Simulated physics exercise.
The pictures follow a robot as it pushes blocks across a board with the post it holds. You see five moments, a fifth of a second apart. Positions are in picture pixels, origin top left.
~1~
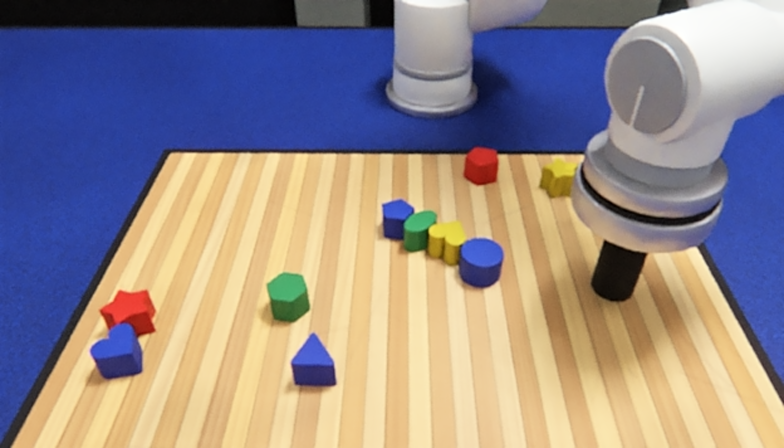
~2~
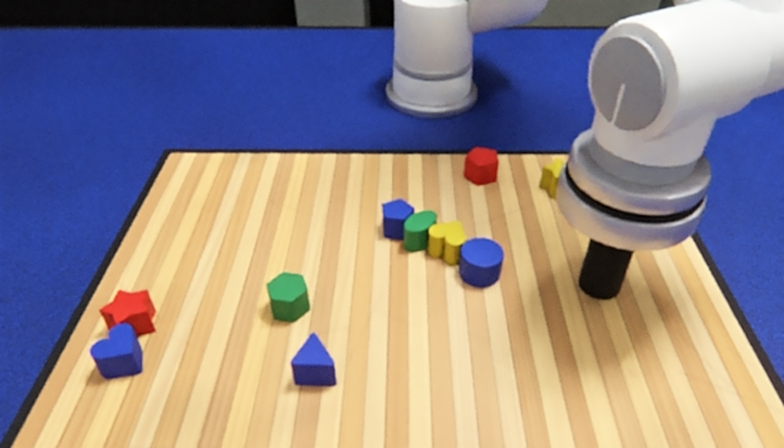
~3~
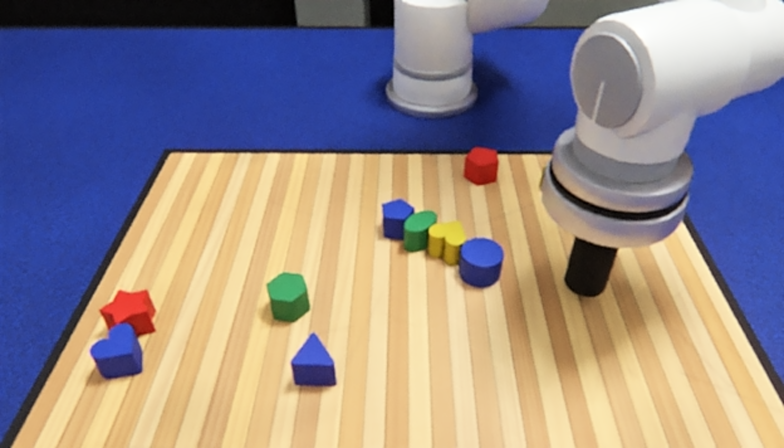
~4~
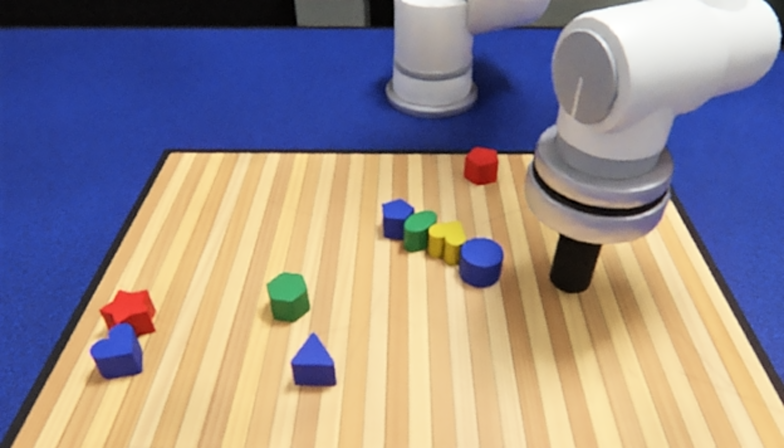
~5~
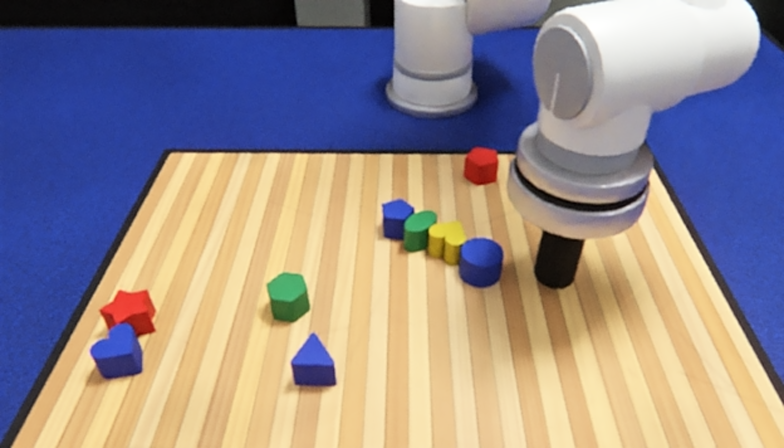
White robot arm with a black post sliding slowly left across a striped wooden board, the scattered coloured blocks staying still.
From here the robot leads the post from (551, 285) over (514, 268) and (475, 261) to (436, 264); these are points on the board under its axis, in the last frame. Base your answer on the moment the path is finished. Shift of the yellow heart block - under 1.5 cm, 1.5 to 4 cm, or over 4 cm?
More than 4 cm.
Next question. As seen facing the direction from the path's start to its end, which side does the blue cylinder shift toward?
Towards the left-hand side.
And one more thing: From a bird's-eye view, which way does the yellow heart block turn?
From above, the turn goes clockwise.
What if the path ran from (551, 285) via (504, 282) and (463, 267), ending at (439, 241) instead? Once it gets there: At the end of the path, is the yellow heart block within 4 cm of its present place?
The answer is no.
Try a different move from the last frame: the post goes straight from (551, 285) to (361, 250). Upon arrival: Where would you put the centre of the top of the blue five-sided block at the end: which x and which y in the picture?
I'd expect the centre of its top face to be at (374, 192).
On the path given first. One third of the way, post at (515, 258); blue cylinder at (477, 251).
Two thirds of the way, post at (476, 251); green oval block at (418, 217), turned 10° anticlockwise; yellow heart block at (436, 236), turned 65° clockwise; blue cylinder at (450, 260).
At the end, post at (436, 254); blue five-sided block at (391, 205); green oval block at (414, 216); yellow heart block at (403, 238), turned 125° clockwise; blue cylinder at (427, 271).
